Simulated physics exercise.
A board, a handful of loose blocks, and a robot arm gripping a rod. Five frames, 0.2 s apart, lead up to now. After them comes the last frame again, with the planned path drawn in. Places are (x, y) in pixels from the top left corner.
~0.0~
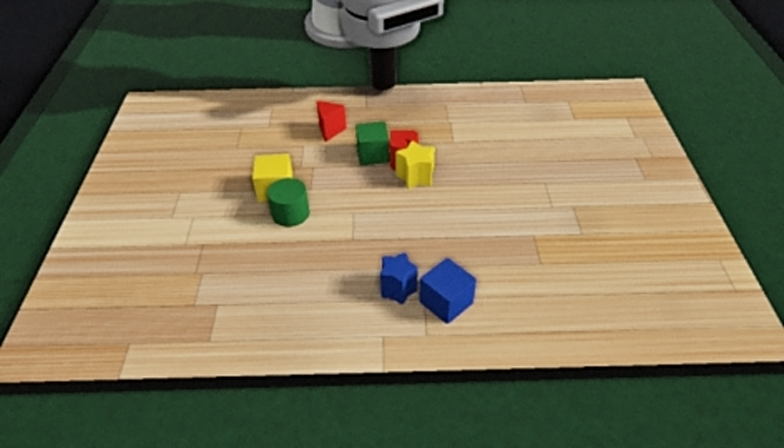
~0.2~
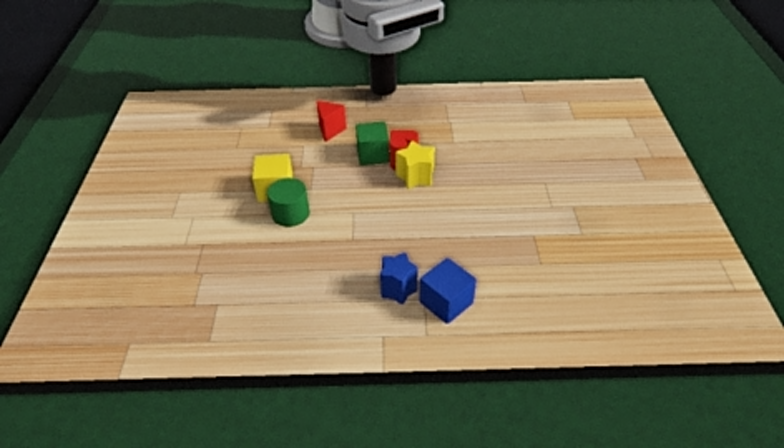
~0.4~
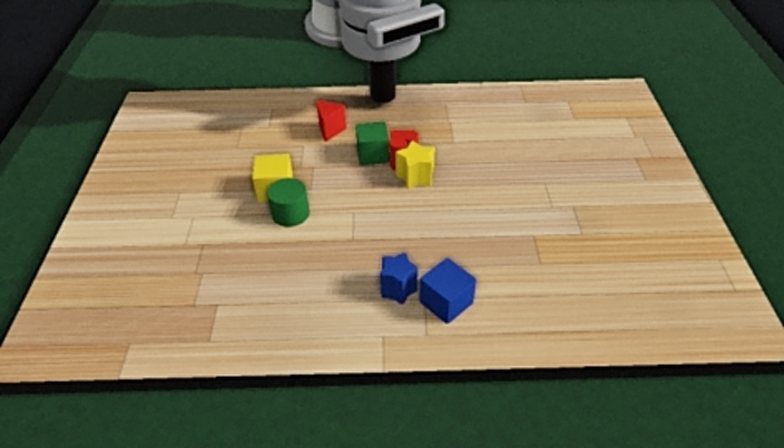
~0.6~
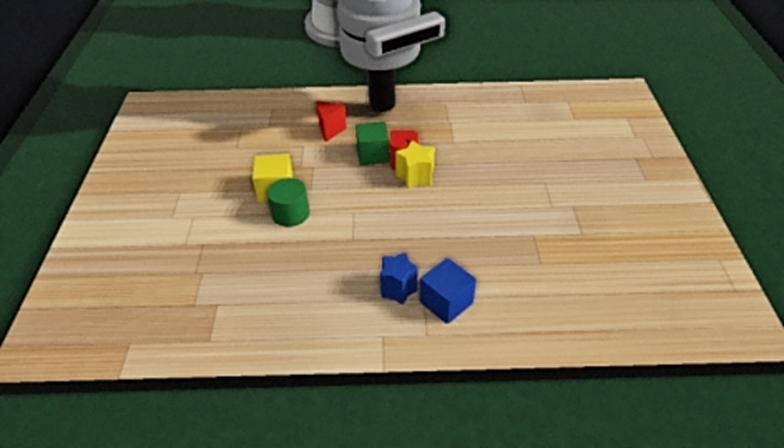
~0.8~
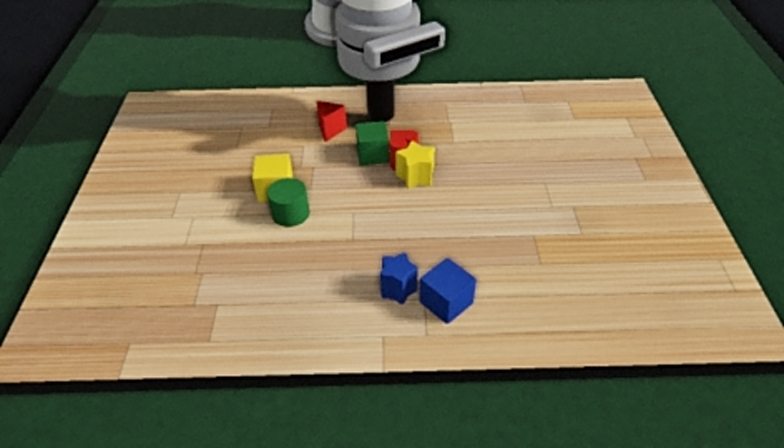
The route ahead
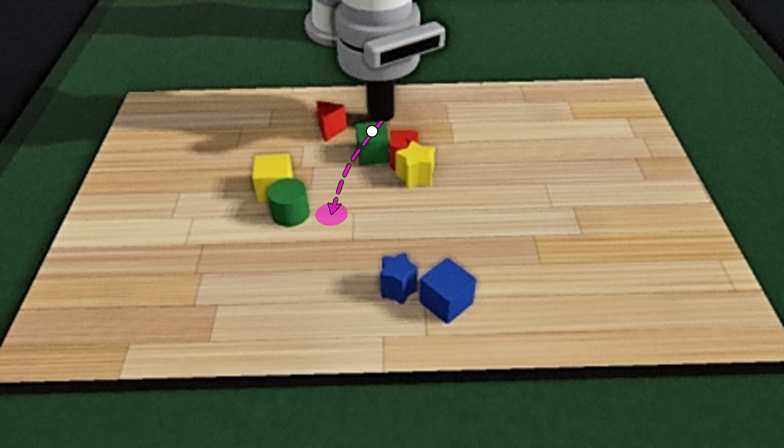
In the video, a robot arm holding a dark rod moves a short way down from the top edge of a wooden board, nearing the green square block beside a red one, while all the colored blocks stay still.
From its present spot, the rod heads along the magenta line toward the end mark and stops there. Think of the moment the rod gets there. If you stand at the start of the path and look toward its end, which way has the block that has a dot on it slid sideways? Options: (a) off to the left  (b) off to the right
The correct letter is a.
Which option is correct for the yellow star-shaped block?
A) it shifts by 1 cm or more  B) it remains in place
I choose B.
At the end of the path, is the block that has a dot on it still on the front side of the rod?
Short answer: No.
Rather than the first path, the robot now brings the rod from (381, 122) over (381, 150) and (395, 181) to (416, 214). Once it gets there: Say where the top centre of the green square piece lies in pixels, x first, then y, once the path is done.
The middle of its upper face will lie at (359, 157).
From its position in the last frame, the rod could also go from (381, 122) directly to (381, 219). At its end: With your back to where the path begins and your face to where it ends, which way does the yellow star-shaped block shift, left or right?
Slides left.
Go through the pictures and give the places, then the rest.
The first frame shows tip of the rod (384, 83), middles of tops, green circular block (286, 190), green square piece (372, 131), yellow star-shaped block (417, 153).
The second frame shows rod (383, 89), nothing pushed.
The third frame shows rod (383, 96), nothing pushed.
The fourth frame shows rod (382, 104), nothing pushed.
The fifth frame shows rod (381, 115), green circular block (286, 190), green square piece (372, 131), yellow star-shaped block (417, 153).
The line goes from (381, 122) through (351, 163) to (332, 214); the dot is on the green square piece.
What follows on the original path. One third of the way, rod (360, 142); green square piece (370, 143), turned 25° anticlockwise.
Two thirds of the way, rod (342, 172); green square piece (375, 155), turned 65° anticlockwise.
At the end, rod (331, 207); green circular block unmoved; green square piece (375, 155), turned 65° anticlockwise; yellow star-shaped block unmoved.
